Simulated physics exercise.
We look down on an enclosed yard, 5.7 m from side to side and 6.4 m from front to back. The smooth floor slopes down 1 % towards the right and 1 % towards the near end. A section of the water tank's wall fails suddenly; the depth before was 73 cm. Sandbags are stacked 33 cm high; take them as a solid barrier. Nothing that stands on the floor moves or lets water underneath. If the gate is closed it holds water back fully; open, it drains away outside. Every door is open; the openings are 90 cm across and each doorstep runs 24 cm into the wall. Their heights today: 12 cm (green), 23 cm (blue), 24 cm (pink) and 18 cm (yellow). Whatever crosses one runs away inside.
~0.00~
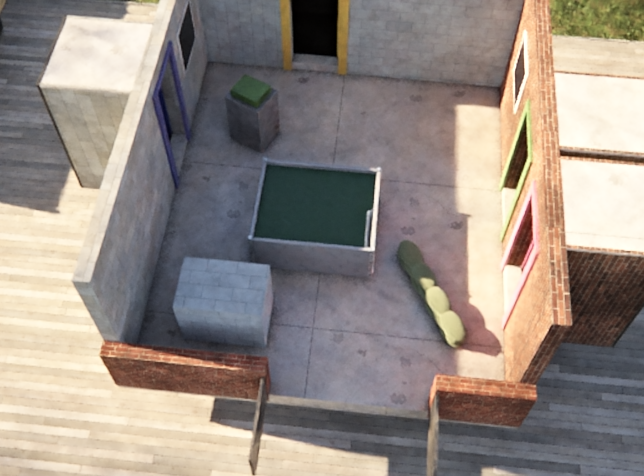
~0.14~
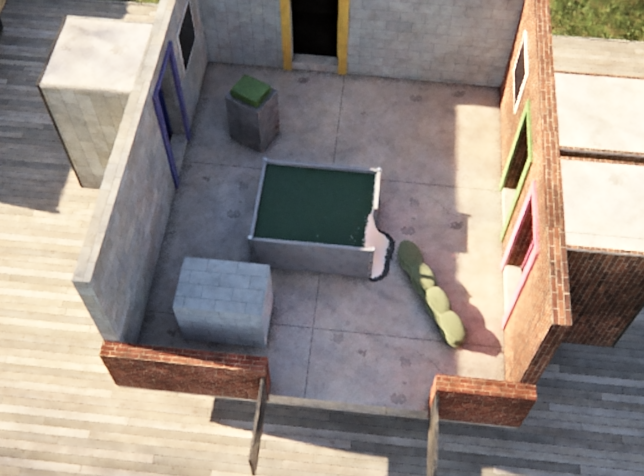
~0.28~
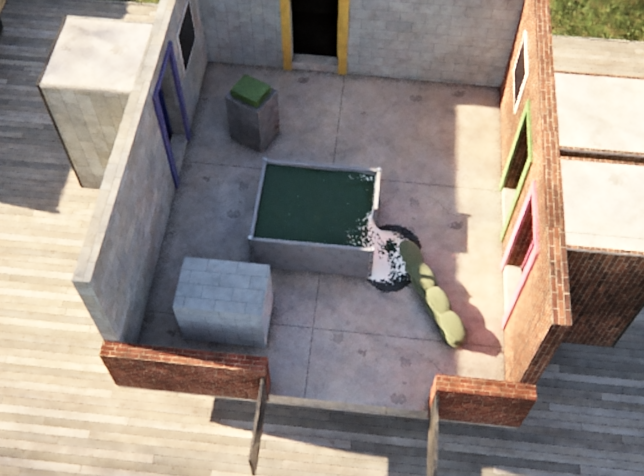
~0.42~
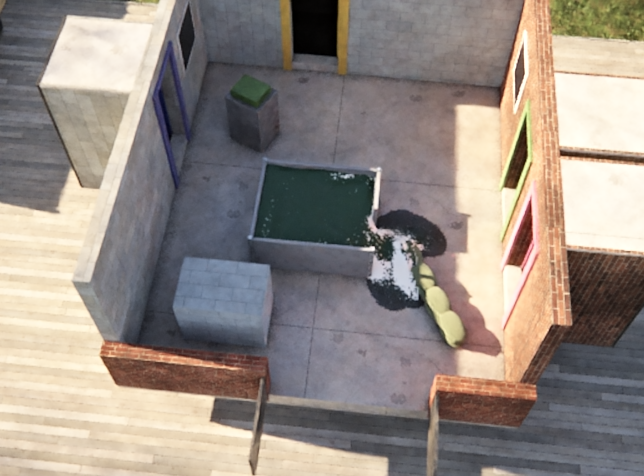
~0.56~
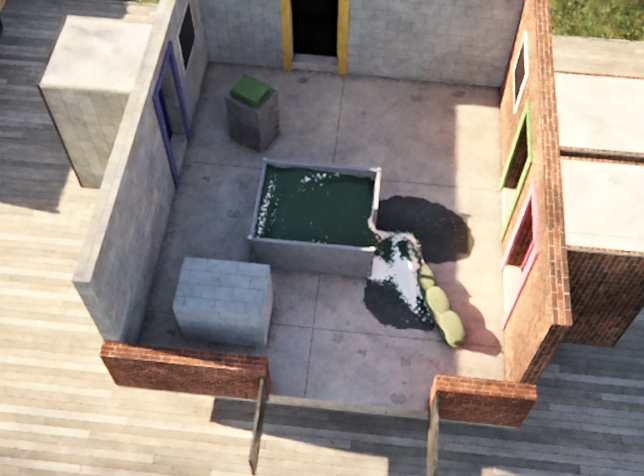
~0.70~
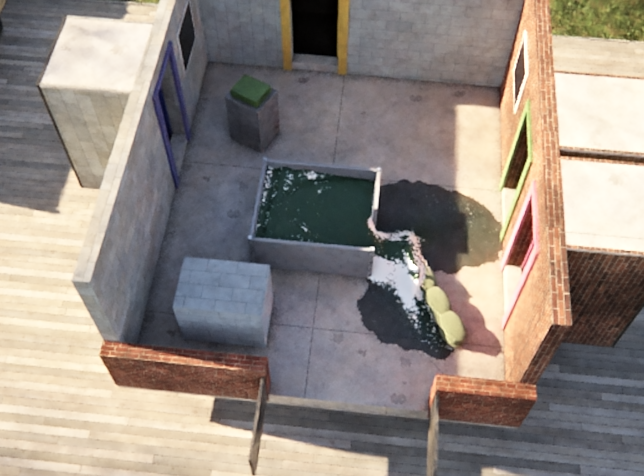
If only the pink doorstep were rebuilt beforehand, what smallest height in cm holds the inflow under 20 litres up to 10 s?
At least 8.5 cm or so.
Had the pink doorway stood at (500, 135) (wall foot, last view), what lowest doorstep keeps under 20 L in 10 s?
About 8.0 cm.
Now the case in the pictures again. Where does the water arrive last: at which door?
It is the blue one.
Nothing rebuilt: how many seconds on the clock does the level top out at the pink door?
Near 3.8 s.
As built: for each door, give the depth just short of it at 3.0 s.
In cm: Green 14, blue 0, pink 9, yellow 0.
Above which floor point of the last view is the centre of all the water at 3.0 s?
Near (379, 235).
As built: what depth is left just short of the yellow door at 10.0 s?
Roughly 3.0 cm deep.
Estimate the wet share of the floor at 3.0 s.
Near 35 per cent is wet.
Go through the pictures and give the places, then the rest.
Still water, 73 cm deep, in the water tank at (317, 206); the pink door at (517, 265) is dry, in the first picture.
Water pours out at (370, 247) and has run 0.3 m, to (389, 248); about 9 cm deep outside, 73 cm at the back, in the second picture.
Water pours out at (370, 247) and has run 0.7 m, to (415, 248); about 16 cm deep outside, 73 cm at the back, in the third picture.
The gap is at (370, 248), the front 1.2 m out at (440, 238); the back of the water tank holds 72 cm, in the fourth picture.
The front is at (468, 241), 1.6 m from the gap at (370, 247); 2.3 m2 of floor is wet, 65 cm left at the back, in the fifth picture.
The gap is at (370, 247), the front 2.1 m out at (497, 238); the back of the water tank holds 62 cm; 0.9 m in a straight line remain to the pink door at (517, 265), in the sixth picture.
After 1.4 s water covers 25 % of the floor, deepest (48 cm) near (389, 258); it has not reached the pink door.
After 3.0 s water covers 35 % of the floor, deepest (32 cm) near (389, 258); 9 cm at the pink door, 0 litres in over its 24 cm doorstep.
After 10.0 s water covers 70 % of the floor, deepest (10 cm) near (389, 258); 6 cm at the pink door, 0 litres in over its 24 cm doorstep.
At the pink door as built, the water arrived by 1.5 s and peaked near 14 cm at 3.8 s.
Run again over the same 10 s with other heights there, 30 litres in over 7.5 cm, 10 litres over 10 cm. The limit of 20 litres is kept from about 8.5 cm up.
